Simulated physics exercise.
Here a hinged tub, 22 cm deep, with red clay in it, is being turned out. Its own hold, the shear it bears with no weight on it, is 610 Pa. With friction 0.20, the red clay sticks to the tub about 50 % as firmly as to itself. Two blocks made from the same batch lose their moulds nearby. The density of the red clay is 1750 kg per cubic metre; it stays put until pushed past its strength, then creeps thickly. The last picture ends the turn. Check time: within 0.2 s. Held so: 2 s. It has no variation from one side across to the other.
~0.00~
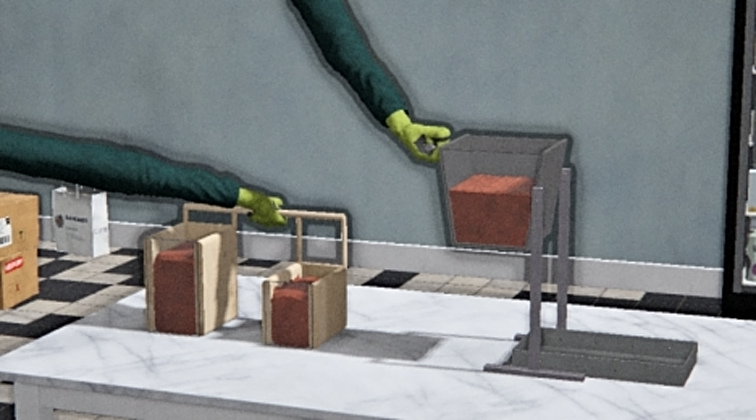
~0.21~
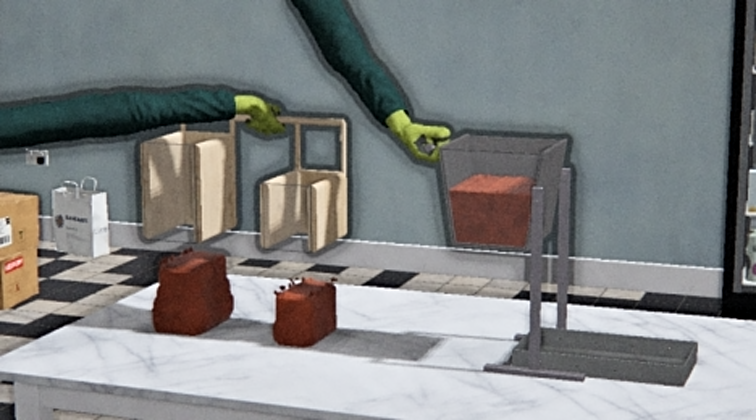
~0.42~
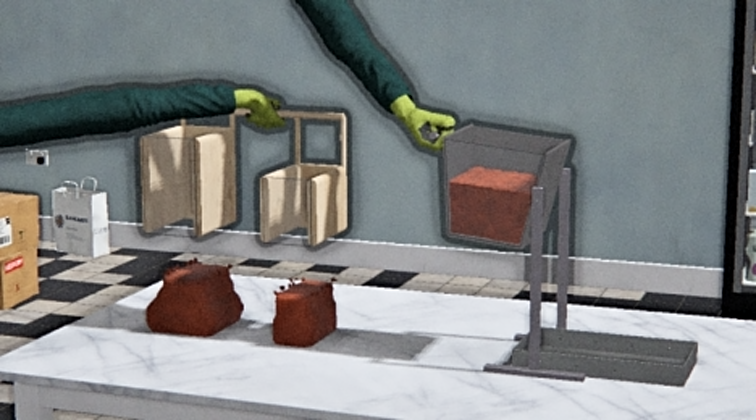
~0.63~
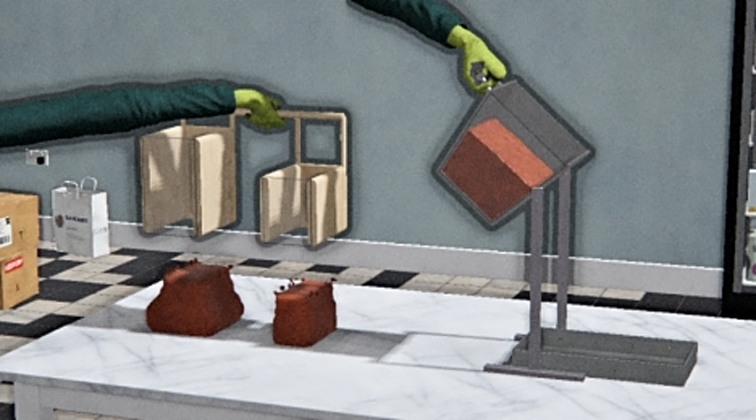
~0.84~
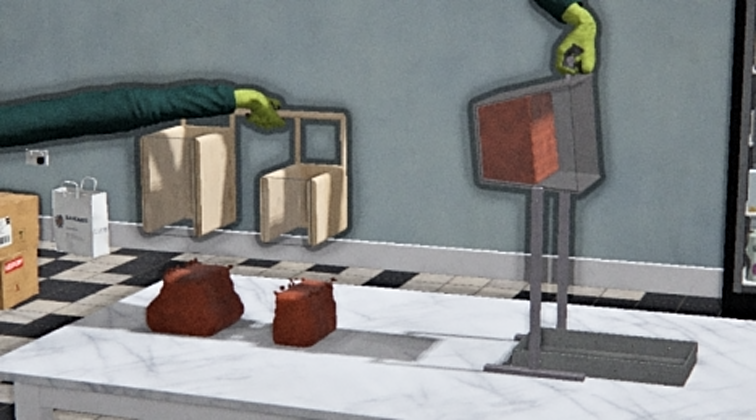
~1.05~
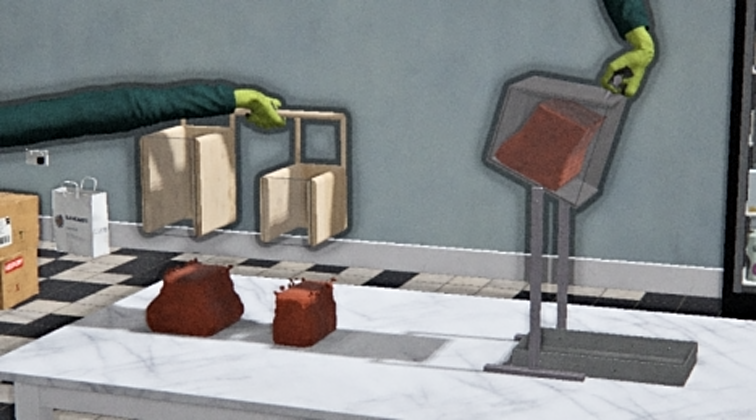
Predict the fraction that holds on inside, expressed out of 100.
Around 0 out of 100.
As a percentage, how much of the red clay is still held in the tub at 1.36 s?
About 18 %.
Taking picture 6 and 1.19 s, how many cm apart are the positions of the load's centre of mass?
The shift is near 10 cm.
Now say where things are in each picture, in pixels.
The first picture shows handle-side rim at (443, 148), tilt 0 degrees; crest of the red clay at (514, 193); block heights 21 cm, 13 cm (left to right).
The second picture shows handle-side rim at (443, 148), tilt 0 degrees; crest of the red clay at (514, 193); block heights 18 cm, 13 cm (left to right).
The third picture shows handle-side rim at (447, 138), tilt 6 degrees; crest of the red clay at (453, 181); block heights 15 cm, 13 cm (left to right).
The fourth picture shows handle-side rim at (492, 92), tilt 42 degrees; crest of the red clay at (472, 131); block heights 15 cm, 13 cm (left to right).
The fifth picture shows handle-side rim at (571, 86), tilt 84 degrees; crest of the red clay at (523, 98); block heights 15 cm, 13 cm (left to right).
The sixth picture shows handle-side rim at (609, 107), tilt 107 degrees; crest of the red clay at (538, 106); block heights 15 cm, 13 cm (left to right).
After 1.19 s, the tub is at 107 degrees and holds 70 %.
After 1.36 s, the tub is at 107 degrees and holds 18 %.
After 1.53 s, the tub is at 107 degrees and holds 0 %.
After 1.70 s, the tub is at 107 degrees and holds 0 %.
After 3.05 s, the tub is at 107 degrees and holds 0 %.
